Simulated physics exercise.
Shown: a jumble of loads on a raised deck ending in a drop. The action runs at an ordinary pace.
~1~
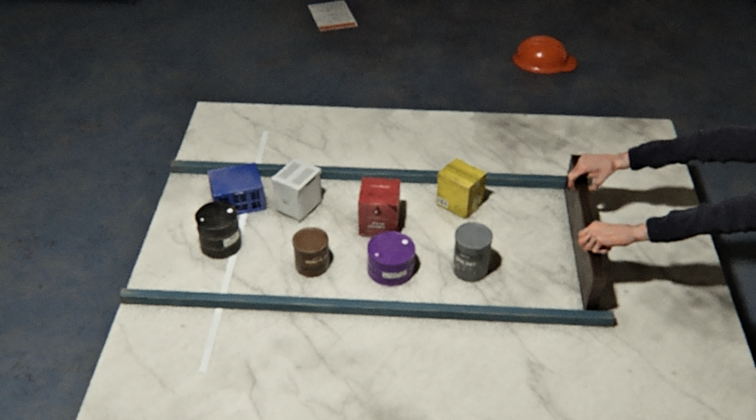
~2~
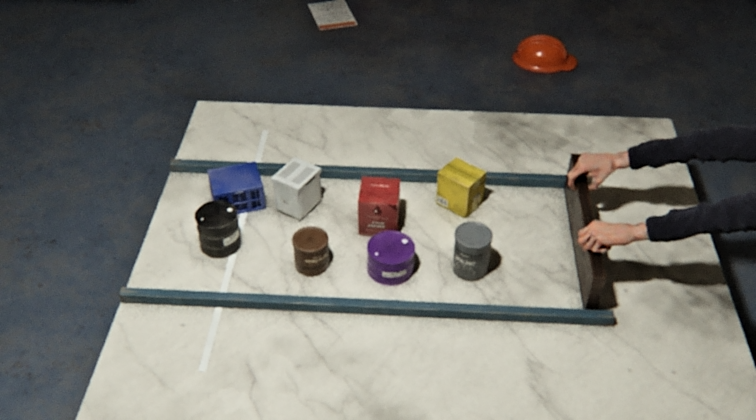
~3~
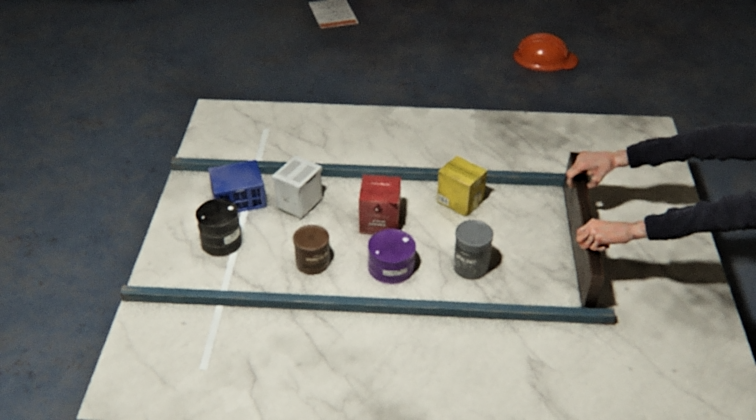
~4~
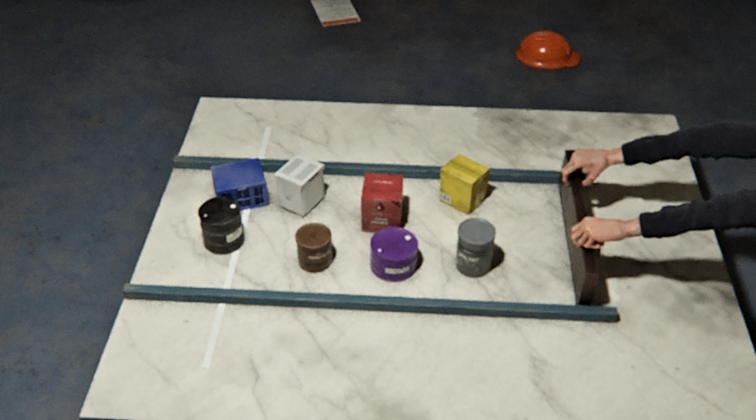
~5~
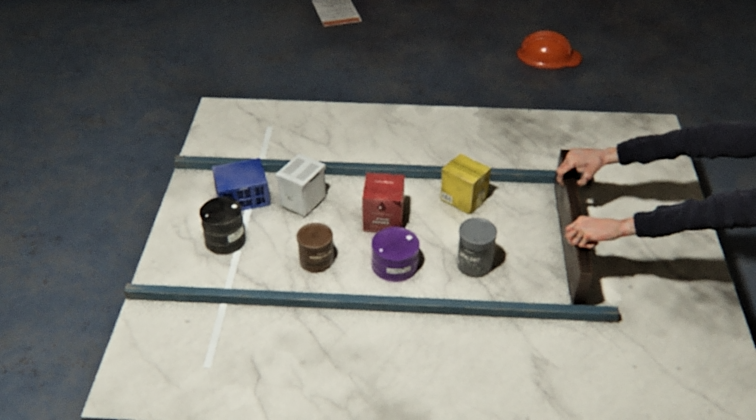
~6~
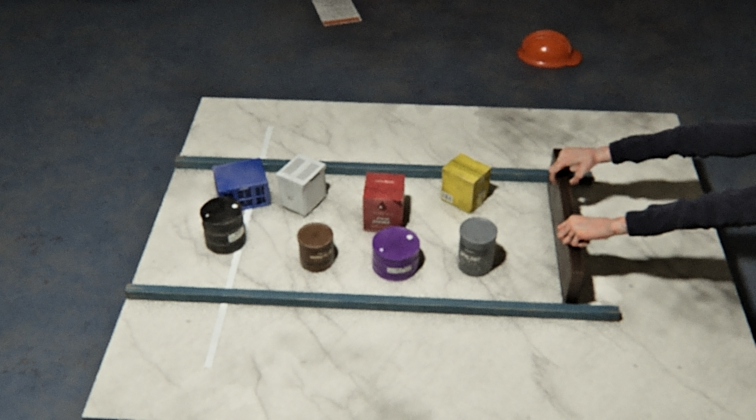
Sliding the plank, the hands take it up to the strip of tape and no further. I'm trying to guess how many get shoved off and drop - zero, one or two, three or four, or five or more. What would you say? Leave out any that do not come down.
Just one or two fall.
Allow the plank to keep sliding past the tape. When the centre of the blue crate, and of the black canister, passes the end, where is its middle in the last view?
When the blue crate crosses, the middle is near (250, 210); when the black canister crosses, near (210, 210).
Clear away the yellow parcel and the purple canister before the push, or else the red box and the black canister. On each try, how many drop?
That gives 1 in the first case, then 1 in the second.
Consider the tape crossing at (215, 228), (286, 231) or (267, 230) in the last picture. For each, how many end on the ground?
Counts per try, in order: 1 / 0 / 0.
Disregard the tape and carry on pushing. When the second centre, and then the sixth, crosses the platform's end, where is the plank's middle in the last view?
At (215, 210) for the second, at (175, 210) for the sixth.
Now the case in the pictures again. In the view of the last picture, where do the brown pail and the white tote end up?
One ends up near (168, 253) and the other near (196, 183).
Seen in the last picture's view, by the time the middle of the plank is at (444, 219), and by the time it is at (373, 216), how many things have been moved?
That gives 3 for the first and 5 for the second.
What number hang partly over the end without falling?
0.
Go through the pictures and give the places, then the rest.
The first frame shows black canister (219, 230); blue crate (237, 190); white tote (298, 191); plank (583, 230); tape (239, 234).
The second frame shows blue crate (237, 189); plank (583, 229).
The third frame shows white tote (298, 188); brown pail (312, 250).
The fourth frame shows black canister (222, 226); purple canister (394, 254).
The fifth frame shows blue crate (241, 186); grey pail (476, 248).
The sixth frame shows black canister (224, 226); blue crate (241, 186); white tote (302, 186); plank (564, 224); tape (244, 229).
Soon after, none off yet; black canister at rest near (224, 226); blue crate at rest near (241, 186); white tote at rest near (302, 186).
After that, none off yet; black canister at rest near (221, 224); blue crate displaced a little near (216, 182); white tote displaced about its own width near (253, 186).
In the end, the number that fall off is one or two; gone, blue crate.
